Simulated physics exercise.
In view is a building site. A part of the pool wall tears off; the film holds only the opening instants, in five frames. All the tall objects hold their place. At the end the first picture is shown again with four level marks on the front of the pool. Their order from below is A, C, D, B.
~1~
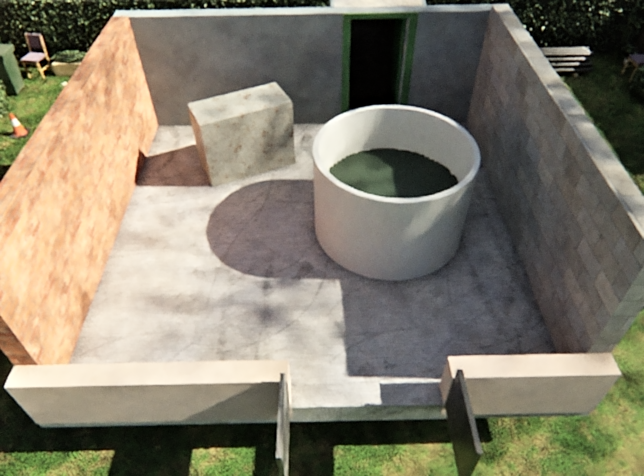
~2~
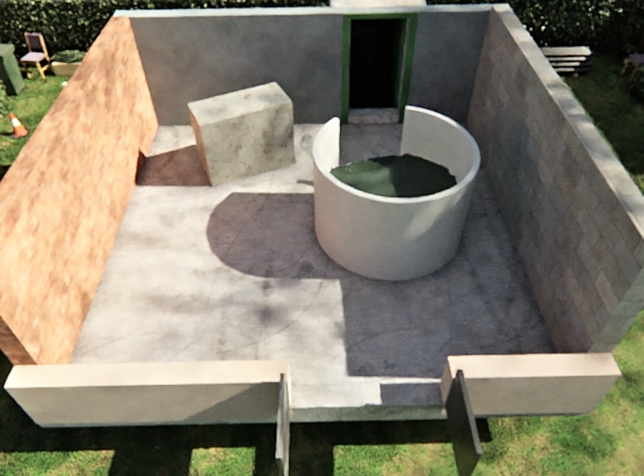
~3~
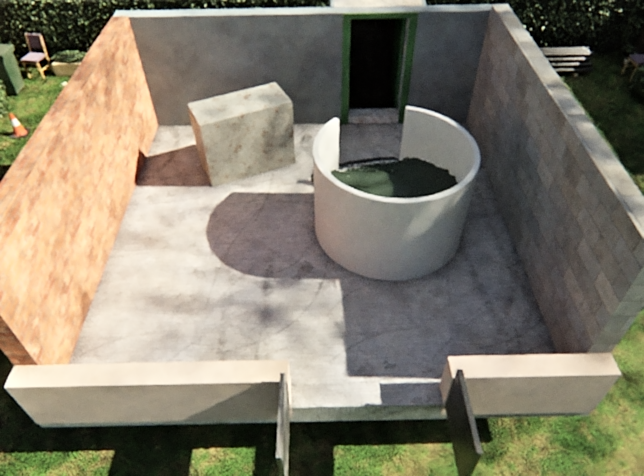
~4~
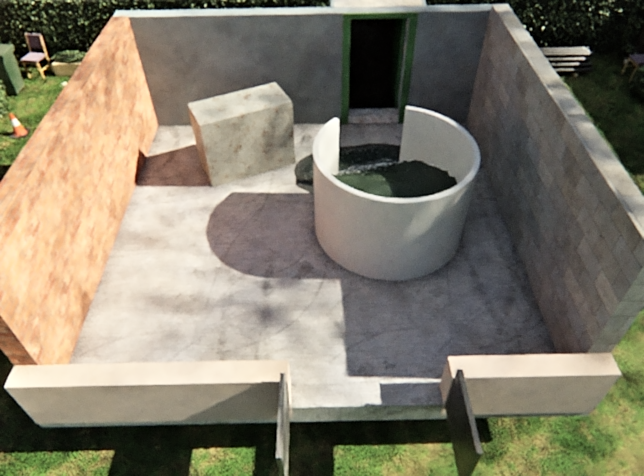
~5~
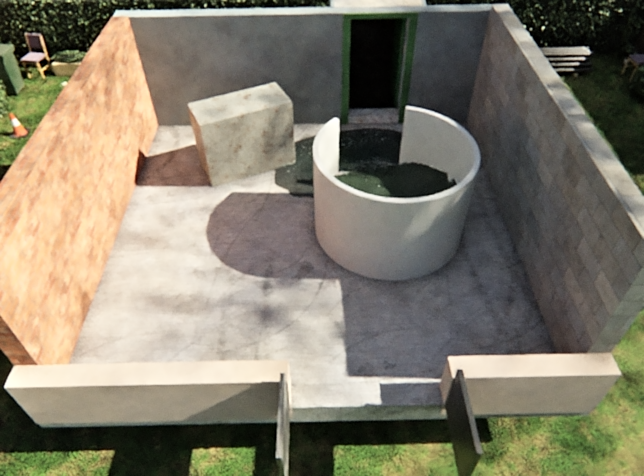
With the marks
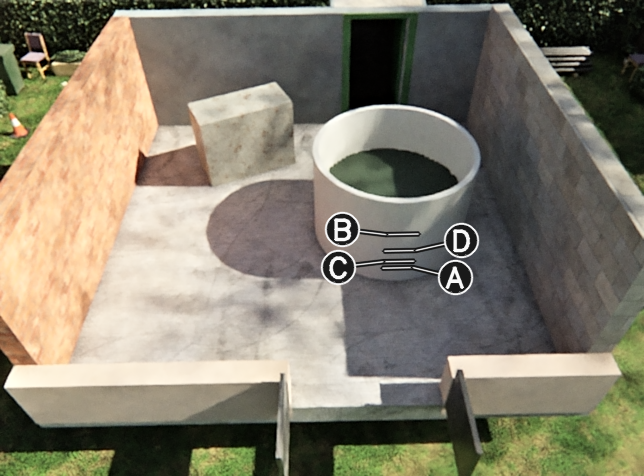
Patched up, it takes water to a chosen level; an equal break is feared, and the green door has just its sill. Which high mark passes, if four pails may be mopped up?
C is the one.
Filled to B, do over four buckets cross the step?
Yes, that goes wrong.
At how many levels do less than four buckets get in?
Two of the four.
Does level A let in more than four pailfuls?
No, that is safe.
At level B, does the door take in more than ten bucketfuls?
Yes, clearly.
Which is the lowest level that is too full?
Level D.
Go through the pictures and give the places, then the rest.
Water in the pool at rest, its middle at (391, 190); foot of the green doorway at (373, 123); open gate at (369, 355), in the first picture.
Water covers 1 % of the ground, its front hidden from here, in the second picture.
Water covers 3 % of the ground, its front hidden from here, in the third picture.
Water covers 7 % of the ground, its front hidden from here, in the fourth picture.
In the fifth picture, 13 % of the ground under water, visible out to (299, 171).
In white, A at (397, 267); B at (402, 234); C at (398, 261); D at (400, 250); from the bottom up A, C, D, B.
Choosing A, nothing gets over.
Choosing B, dozens of bucketfuls pour in.
Choosing C, a bucket or two gets in.
Choosing D, about 9 bucketfuls get in.
